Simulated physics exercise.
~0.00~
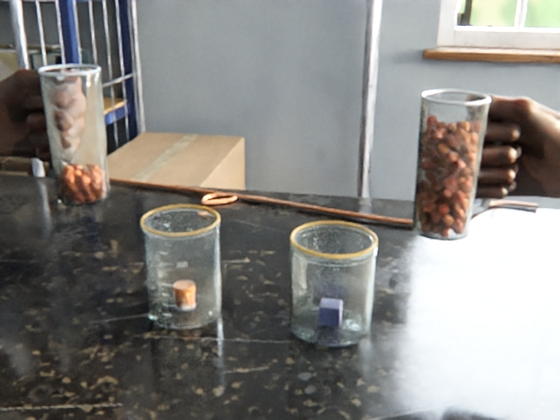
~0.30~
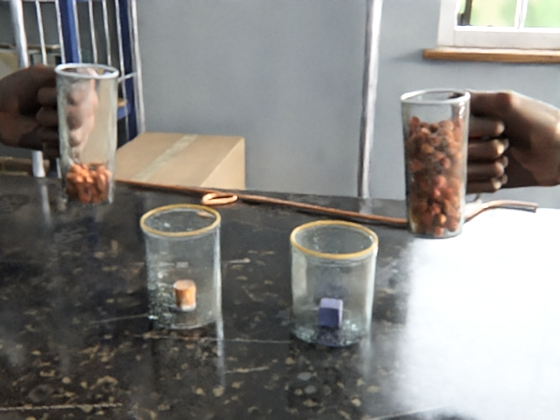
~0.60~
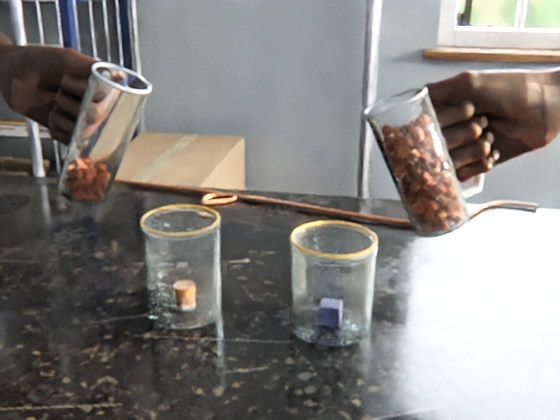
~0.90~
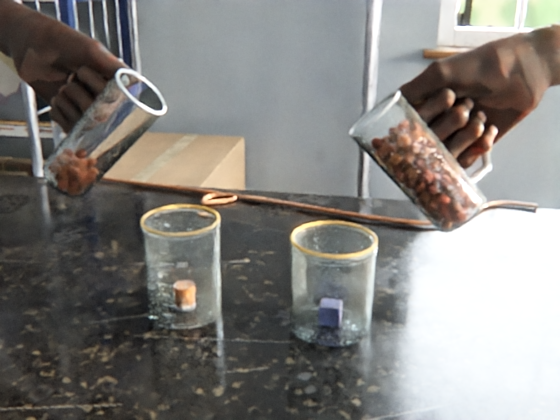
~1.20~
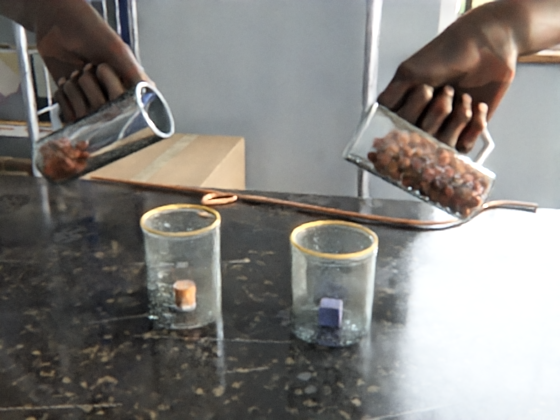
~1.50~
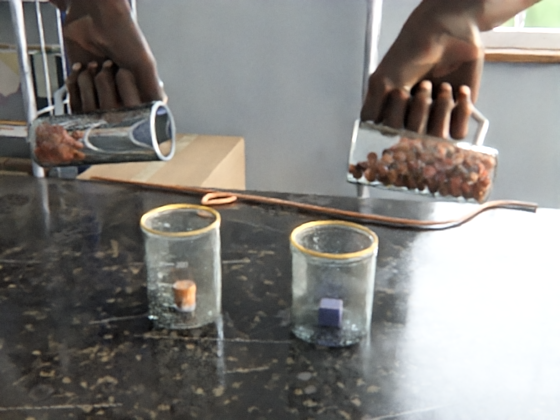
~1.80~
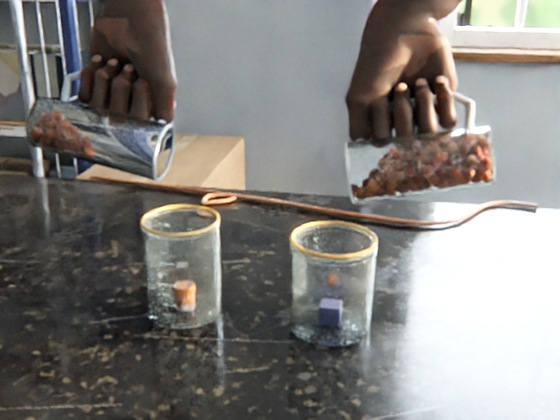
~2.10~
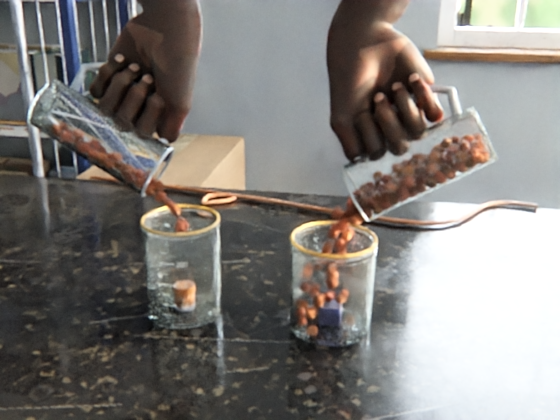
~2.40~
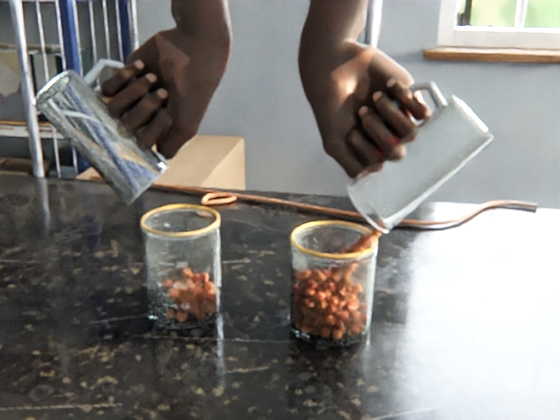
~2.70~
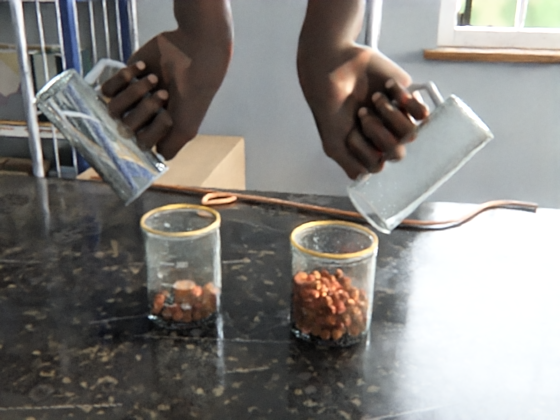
Two dark-skinned hands hold clear glass cups of reddish-brown pellets, the left holding a little and the right nearly full, above a glossy black counter seen from the front and slightly above. Below stand two clear, yellow-rimmed glasses, the left containing a small cork-coloured piece and the right a purple-blue cube, with a bent copper-coloured rod and cardboard box behind. The hands tilt the cups inward onto their sides. Pellets begin dropping on the right, then stream from both cups as they tip further. Both cups empty, leaving a shallow layer around the still-visible left piece and a deeper heap hiding the cube.
